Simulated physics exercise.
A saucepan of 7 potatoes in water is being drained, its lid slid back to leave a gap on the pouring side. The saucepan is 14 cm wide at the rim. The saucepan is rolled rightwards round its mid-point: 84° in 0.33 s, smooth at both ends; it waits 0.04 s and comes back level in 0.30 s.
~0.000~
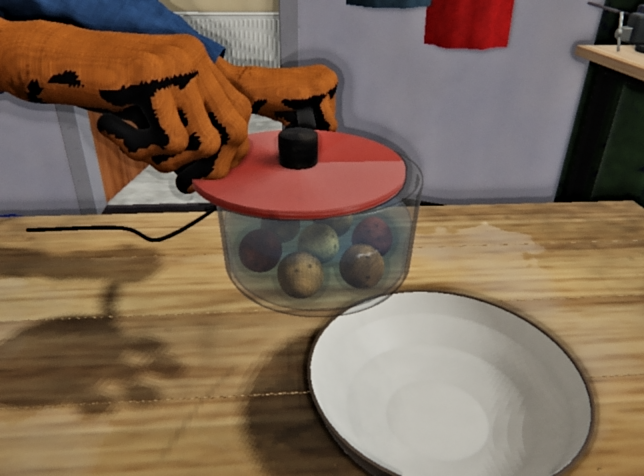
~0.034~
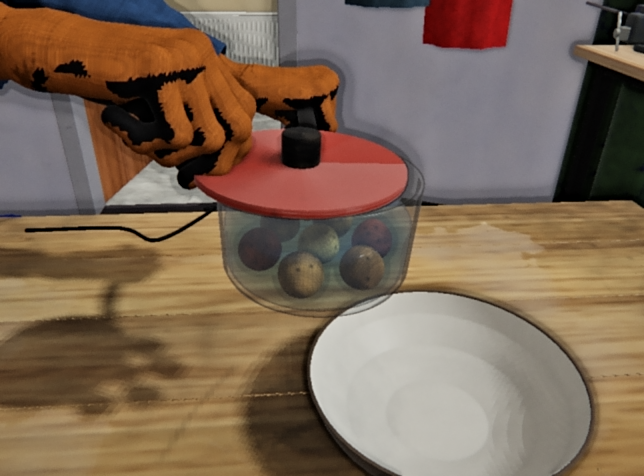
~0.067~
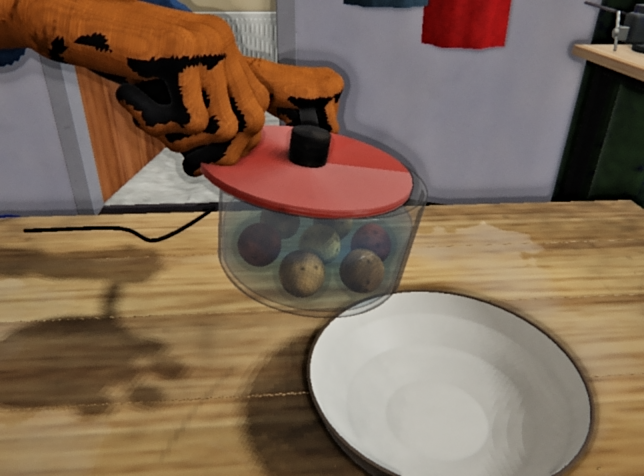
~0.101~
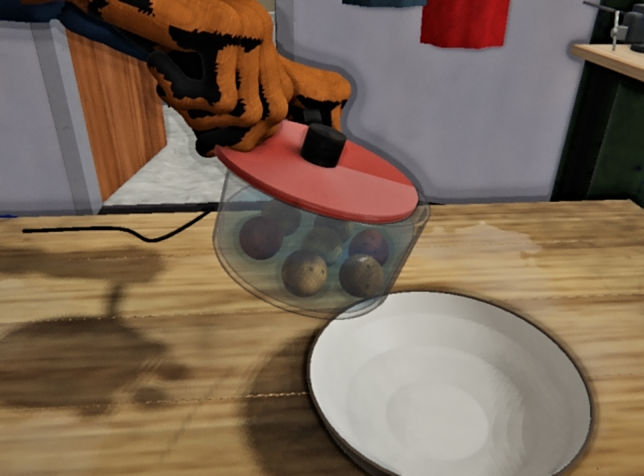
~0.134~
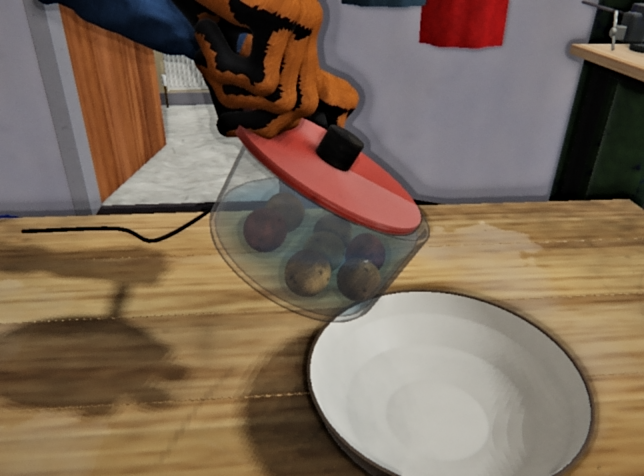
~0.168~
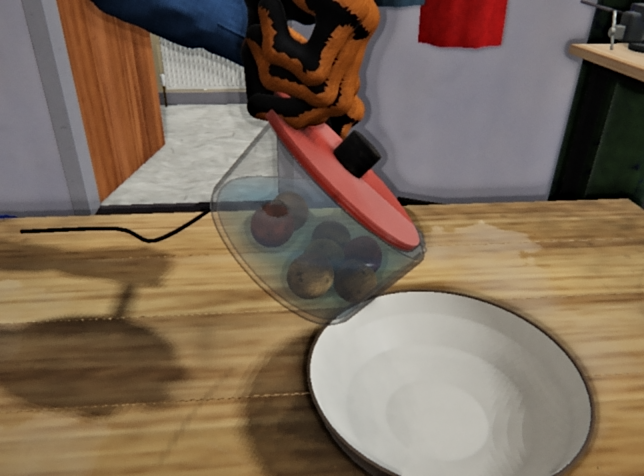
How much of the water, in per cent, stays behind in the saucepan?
Some 60 per cent remains.
Then, 0.29 s in, the tilt is 81° and 83 per cent of the water is still in the saucepan.
Then, 0.38 s in, the tilt is 84° and 72 per cent of the water is still in the saucepan.
Then, 0.48 s in, the tilt is 60° and 63 per cent of the water is still in the saucepan.
Then, 0.58 s in, the tilt is 17° and 60 per cent of the water is still in the saucepan.
Finally, 60 per cent of the water is still in the saucepan.
